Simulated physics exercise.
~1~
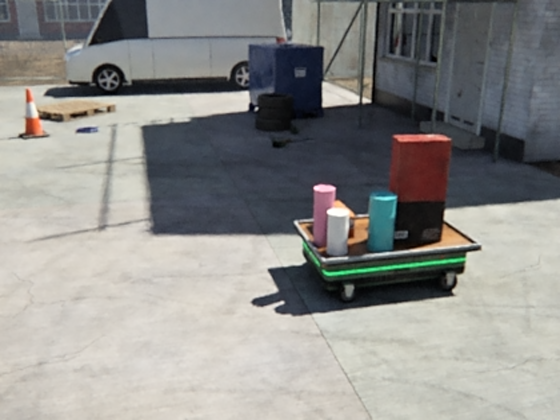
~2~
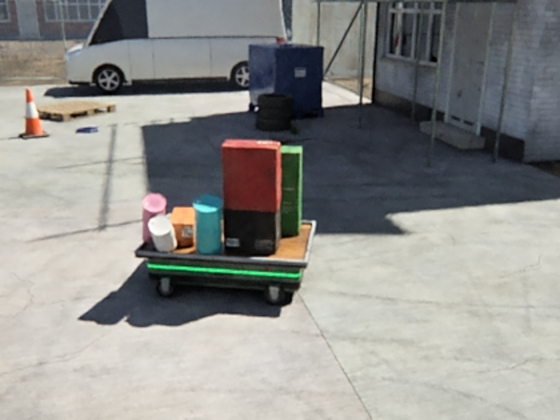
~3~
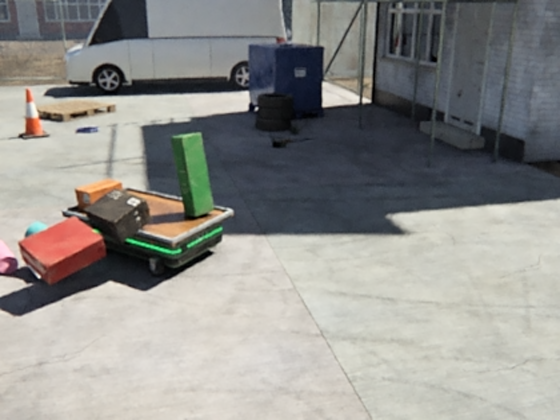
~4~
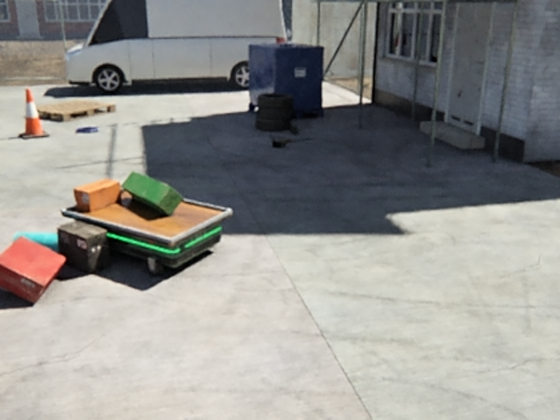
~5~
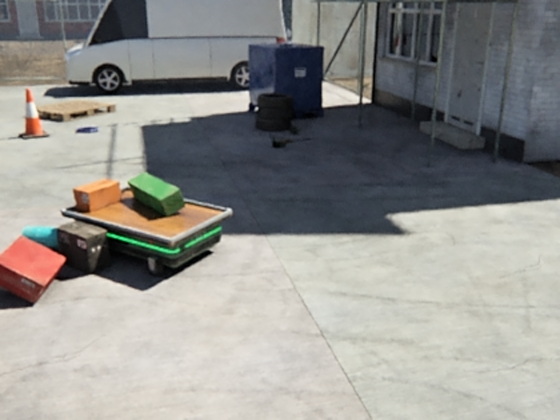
A low cart with a green stripe rolls leftward across a sunlit concrete yard, seen from a raised, still viewpoint, with a white van, a blue container and a traffic cone behind. It carries a red box on top of a black one, pink, white and turquoise canisters, an orange parcel and a green box. The canisters lean as it travels and turns. Then the canisters, the red box and the black box spill off the left side. The green box topples on the deck as the cart stops. It stays there beside the orange parcel, with the red, black and turquoise items on the ground.
